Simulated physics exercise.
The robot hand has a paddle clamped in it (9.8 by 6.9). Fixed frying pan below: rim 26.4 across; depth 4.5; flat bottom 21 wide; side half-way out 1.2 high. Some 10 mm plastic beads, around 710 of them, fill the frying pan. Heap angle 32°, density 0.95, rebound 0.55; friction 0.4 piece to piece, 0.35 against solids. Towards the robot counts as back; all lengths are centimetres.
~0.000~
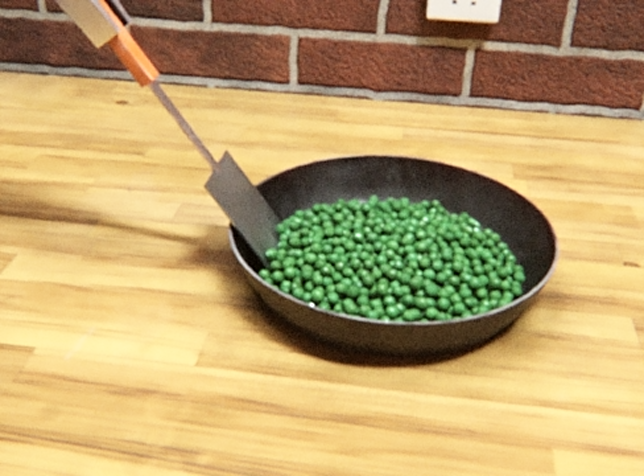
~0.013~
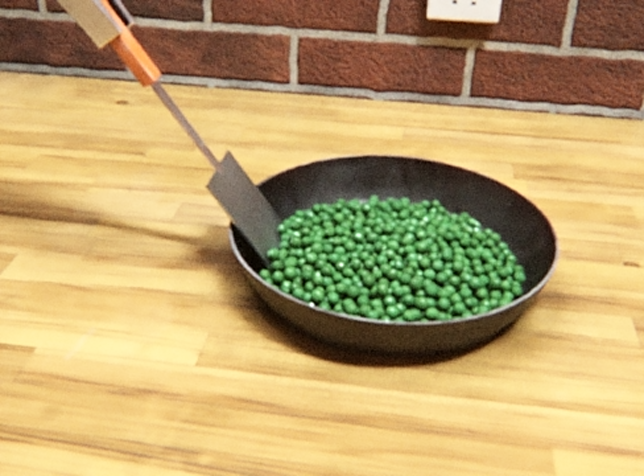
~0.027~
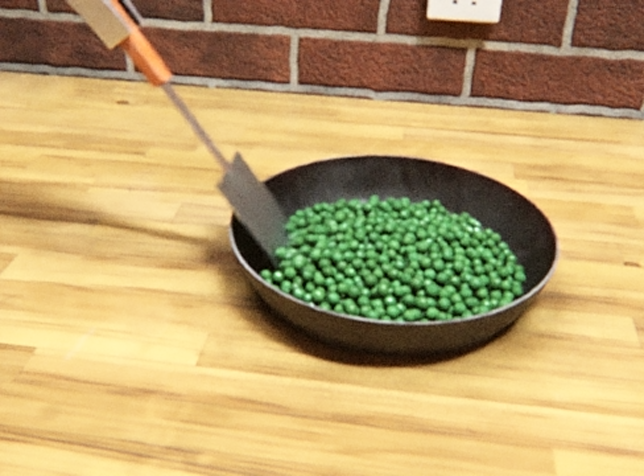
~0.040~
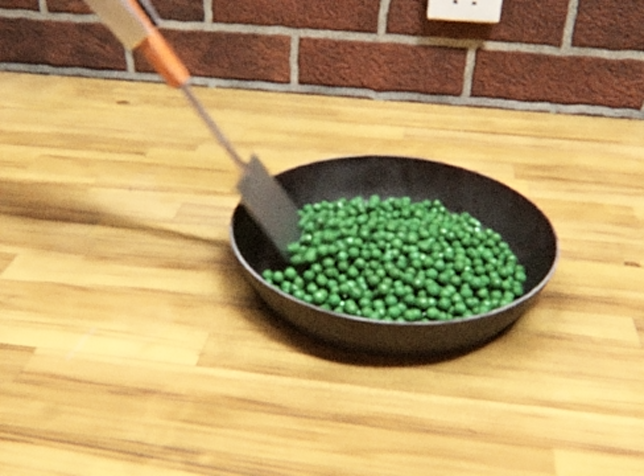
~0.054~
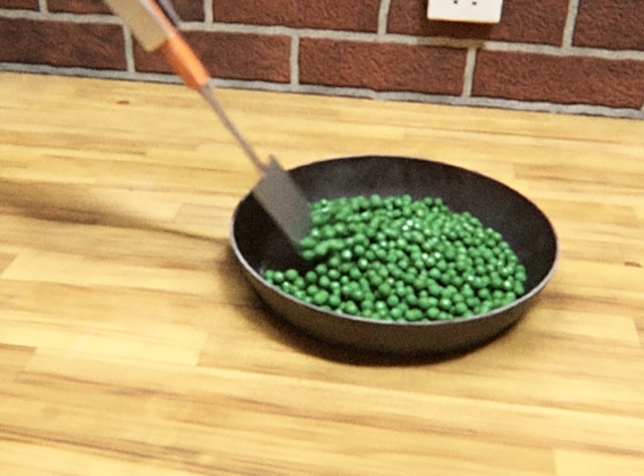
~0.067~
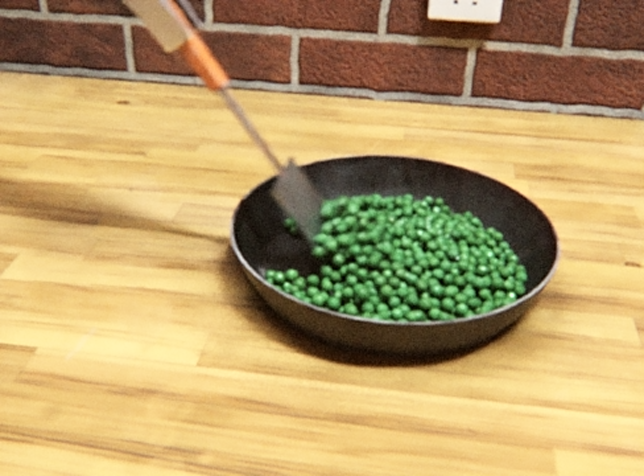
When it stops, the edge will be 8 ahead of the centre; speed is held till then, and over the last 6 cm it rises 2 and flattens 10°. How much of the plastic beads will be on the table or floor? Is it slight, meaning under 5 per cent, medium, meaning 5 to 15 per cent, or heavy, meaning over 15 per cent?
It is medium, from 5 to 15 per cent.
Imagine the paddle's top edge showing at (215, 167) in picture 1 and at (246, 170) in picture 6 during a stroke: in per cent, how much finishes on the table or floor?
0 per cent.
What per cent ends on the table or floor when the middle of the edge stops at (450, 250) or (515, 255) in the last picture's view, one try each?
Try 1: Approx. 5 %; try 2: Approx. 20 %.
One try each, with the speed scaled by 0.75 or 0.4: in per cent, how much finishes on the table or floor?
I'd expect close to 5 and then close to 0 percent.
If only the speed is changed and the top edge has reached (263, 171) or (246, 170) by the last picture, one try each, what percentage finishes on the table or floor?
Estimates: About 5 %, about 0 %.
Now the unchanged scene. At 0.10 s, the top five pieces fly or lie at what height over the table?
Height: Approx. 6 cm.
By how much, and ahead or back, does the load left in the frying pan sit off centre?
Roughly 4.0 centimetres ahead.
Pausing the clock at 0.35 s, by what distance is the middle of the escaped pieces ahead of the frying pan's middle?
20 cm.
After 0.10 s, sloping 55°, highest piece 7 above the table; 712 in the frying pan.
After 0.13 s, sloping 52°, highest piece 8 above the table; 712 in the frying pan.
After 0.35 s, sloping 45°, highest piece 5 above the table; 644 in the frying pan, 63 on the table or floor, 5 on the blade or in flight.
After 1.40 s, sloping 45°, highest piece 5 above the table; 642 in the frying pan, 70 on the table or floor.
At rest, 642 in the frying pan, 70 on the table or floor. That is 10 % on the table or floor.
